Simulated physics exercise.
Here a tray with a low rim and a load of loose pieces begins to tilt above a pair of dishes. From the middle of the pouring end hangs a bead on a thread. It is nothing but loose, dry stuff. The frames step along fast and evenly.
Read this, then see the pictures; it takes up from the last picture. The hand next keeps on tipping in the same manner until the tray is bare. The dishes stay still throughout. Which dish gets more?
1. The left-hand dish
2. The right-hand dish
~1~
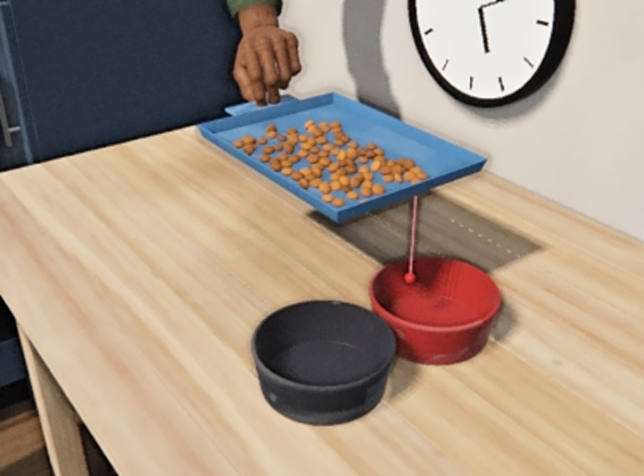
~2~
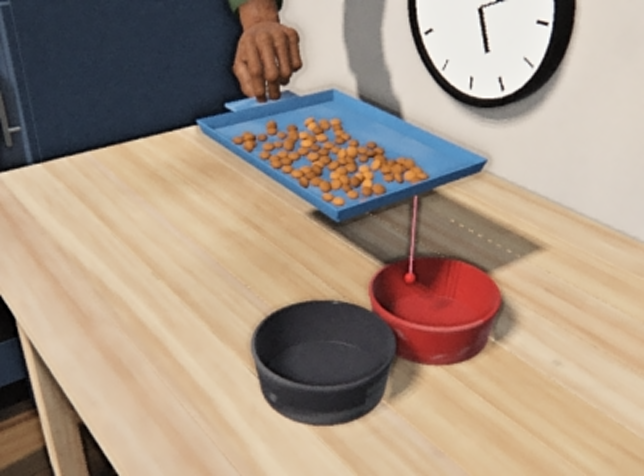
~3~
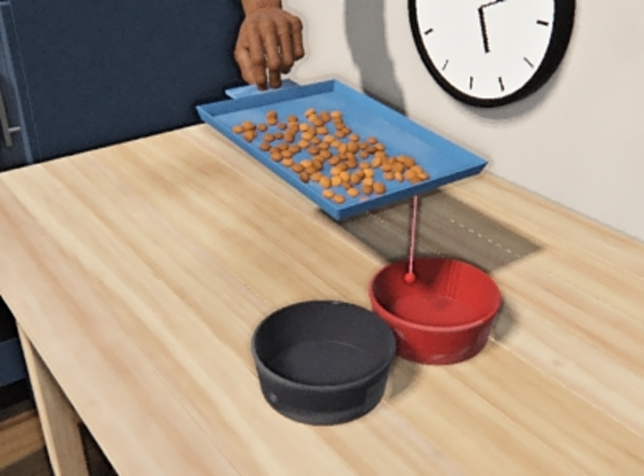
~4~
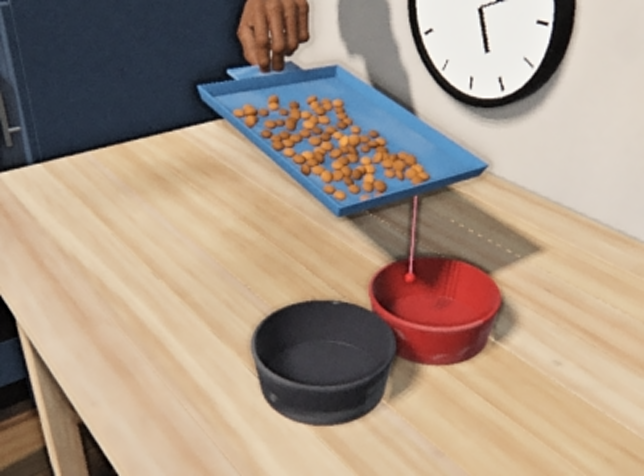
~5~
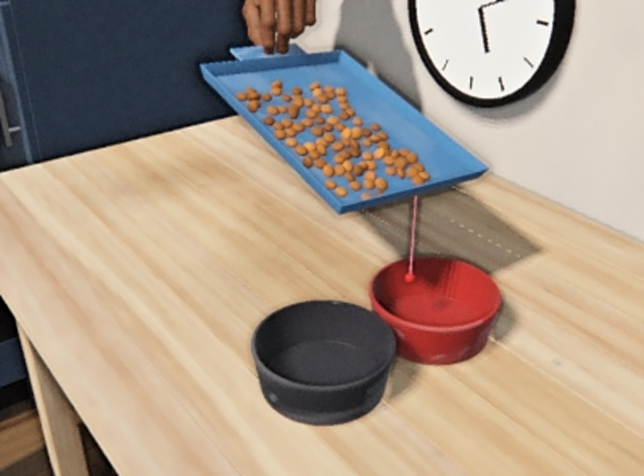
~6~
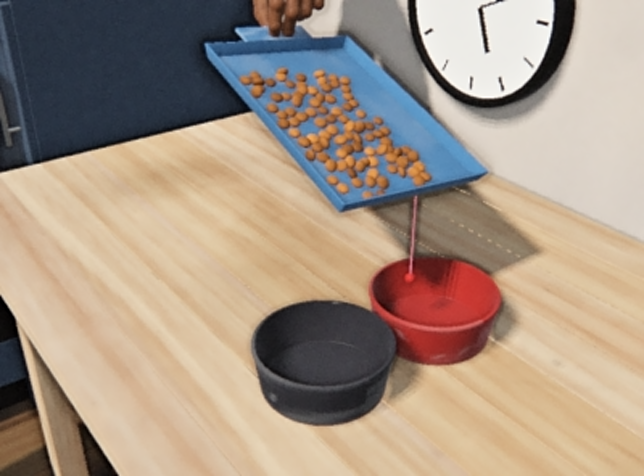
The answer is 2.
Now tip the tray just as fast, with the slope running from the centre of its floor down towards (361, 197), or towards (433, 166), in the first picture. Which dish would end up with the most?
The leftmost dish, then the rightmost dish.
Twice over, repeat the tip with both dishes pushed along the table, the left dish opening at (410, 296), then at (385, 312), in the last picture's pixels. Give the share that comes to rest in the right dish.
Trial 1: 40 percent; trial 2: 70 percent.
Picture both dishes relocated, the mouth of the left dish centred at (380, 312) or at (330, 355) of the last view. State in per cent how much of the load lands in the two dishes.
Roughly 80% on the first try and 60% on the second.
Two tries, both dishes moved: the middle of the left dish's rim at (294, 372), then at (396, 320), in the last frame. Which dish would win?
First try: The rightmost dish. Second try: The rightmost dish.
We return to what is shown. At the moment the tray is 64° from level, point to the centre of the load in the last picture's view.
Centre estimate: (439, 175).
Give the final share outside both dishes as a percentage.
It works out to close to 40 per cent.
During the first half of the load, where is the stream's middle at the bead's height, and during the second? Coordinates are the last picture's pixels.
The first part passes (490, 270); everything after passes (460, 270).
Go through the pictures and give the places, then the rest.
Corners of the pouring end at (338, 208) and (481, 158), level; middle of the load at (325, 162), bits of cat kibble; left dish at (367, 395); right dish at (479, 337); bead on its thread at (410, 278), in the first frame.
Corners of the pouring end at (338, 207) and (481, 159), level; middle of the load at (326, 160), in the second frame.
Corners of the pouring end at (339, 206) and (482, 161), tipped barely, lowest at the right corner; middle of the load at (326, 155), in the third frame.
Corners of the pouring end at (341, 204) and (483, 164), tipped a little, lowest at the right corner; middle of the load at (328, 146), in the fourth frame.
Corners of the pouring end at (343, 202) and (483, 167), tipped clearly, lowest at the right corner; middle of the load at (330, 138), in the fifth frame.
Corners of the pouring end at (345, 200) and (483, 169), tipped clearly, lowest at the right corner; middle of the load at (333, 130); left dish at (367, 395); right dish at (479, 337), in the sixth frame.
Soon, tray tipped steeply; most on the tray; a small part in the air.
A while on, tray tipped past a quarter turn; a small part on the tray; about half in the right dish; about a third outside both; a small part in the air.
Towards the end, tray tipped past a quarter turn; about two thirds in the right dish; about a third outside both.
Finally, tray tipped past a quarter turn; none in the left dish; about two thirds in the right dish; about a third outside both.
